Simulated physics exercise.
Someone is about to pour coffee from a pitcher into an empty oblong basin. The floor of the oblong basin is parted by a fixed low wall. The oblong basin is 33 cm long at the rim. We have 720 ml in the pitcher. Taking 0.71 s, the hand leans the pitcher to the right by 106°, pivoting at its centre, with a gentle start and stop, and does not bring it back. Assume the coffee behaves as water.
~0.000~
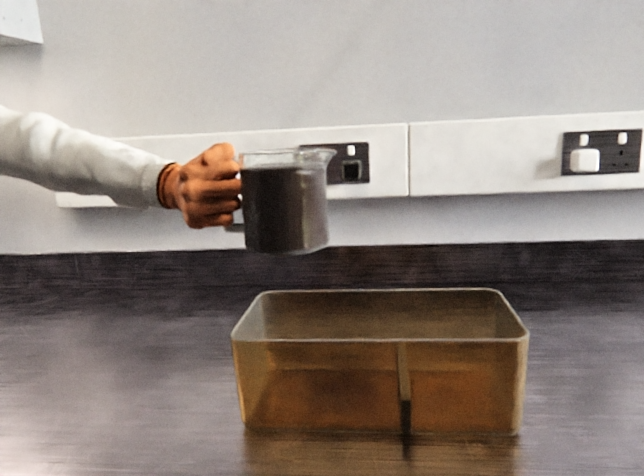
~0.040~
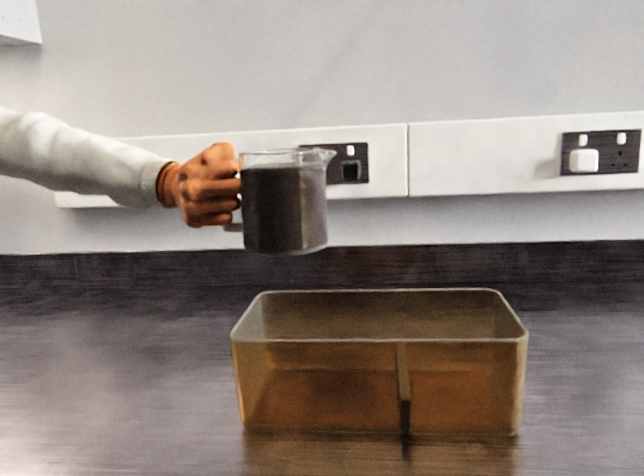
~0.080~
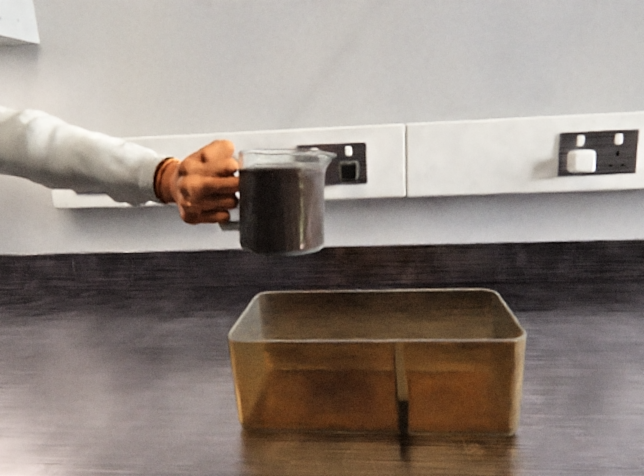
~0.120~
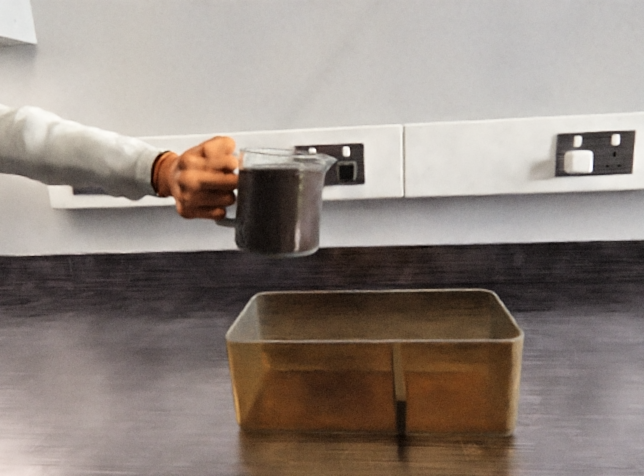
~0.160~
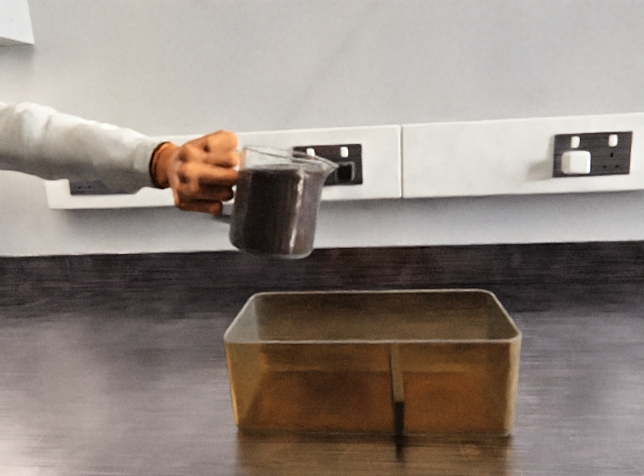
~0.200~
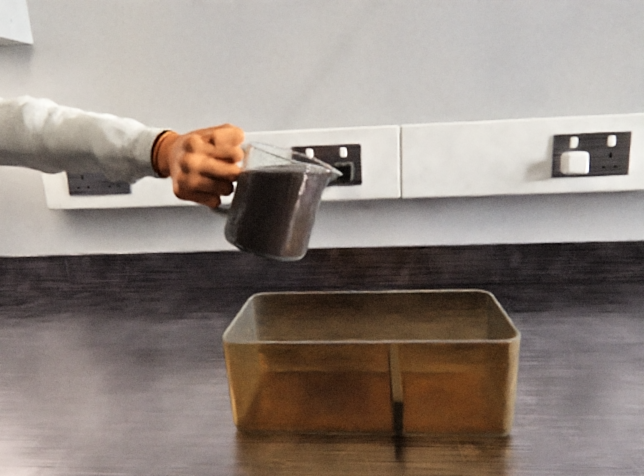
A hand holding a clear pitcher of dark coffee kept it almost upright at first, then leaned it gently to the right above an oblong, amber-brown basin on a dark countertop.
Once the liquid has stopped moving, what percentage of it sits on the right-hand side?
About 47 per cent.
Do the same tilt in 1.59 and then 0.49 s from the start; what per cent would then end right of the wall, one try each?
Some 60 and 40 per cent, in that order.
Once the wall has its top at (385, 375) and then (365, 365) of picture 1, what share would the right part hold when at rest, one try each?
In order, 75 and 95 per cent.
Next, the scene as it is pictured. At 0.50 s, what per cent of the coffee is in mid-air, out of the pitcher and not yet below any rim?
Roughly 22 %.
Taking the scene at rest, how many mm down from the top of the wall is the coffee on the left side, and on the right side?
The left side gives some 28 mm, the right side some 22 mm.
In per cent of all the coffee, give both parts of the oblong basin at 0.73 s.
Near 24 on the left, 34 on the right.
Then, 0.50 s in, the tilt is 85° and 70 per cent is still to pour, 1 is left of the wall and 6 right of it.
Then, 0.73 s in, the tilt is 106° and 21 per cent is still to pour, 24 is left of the wall and 35 right of it.
Then, 0.96 s in, the tilt is 106° and 4 per cent is still to pour, 45 is left of the wall and 46 right of it.
Then, 1.21 s in, the tilt is 106° and 0 per cent is still to pour, 51 is left of the wall and 47 right of it.
Finally, 52 per cent lies left of the wall, 47 right of it and 1 outside.
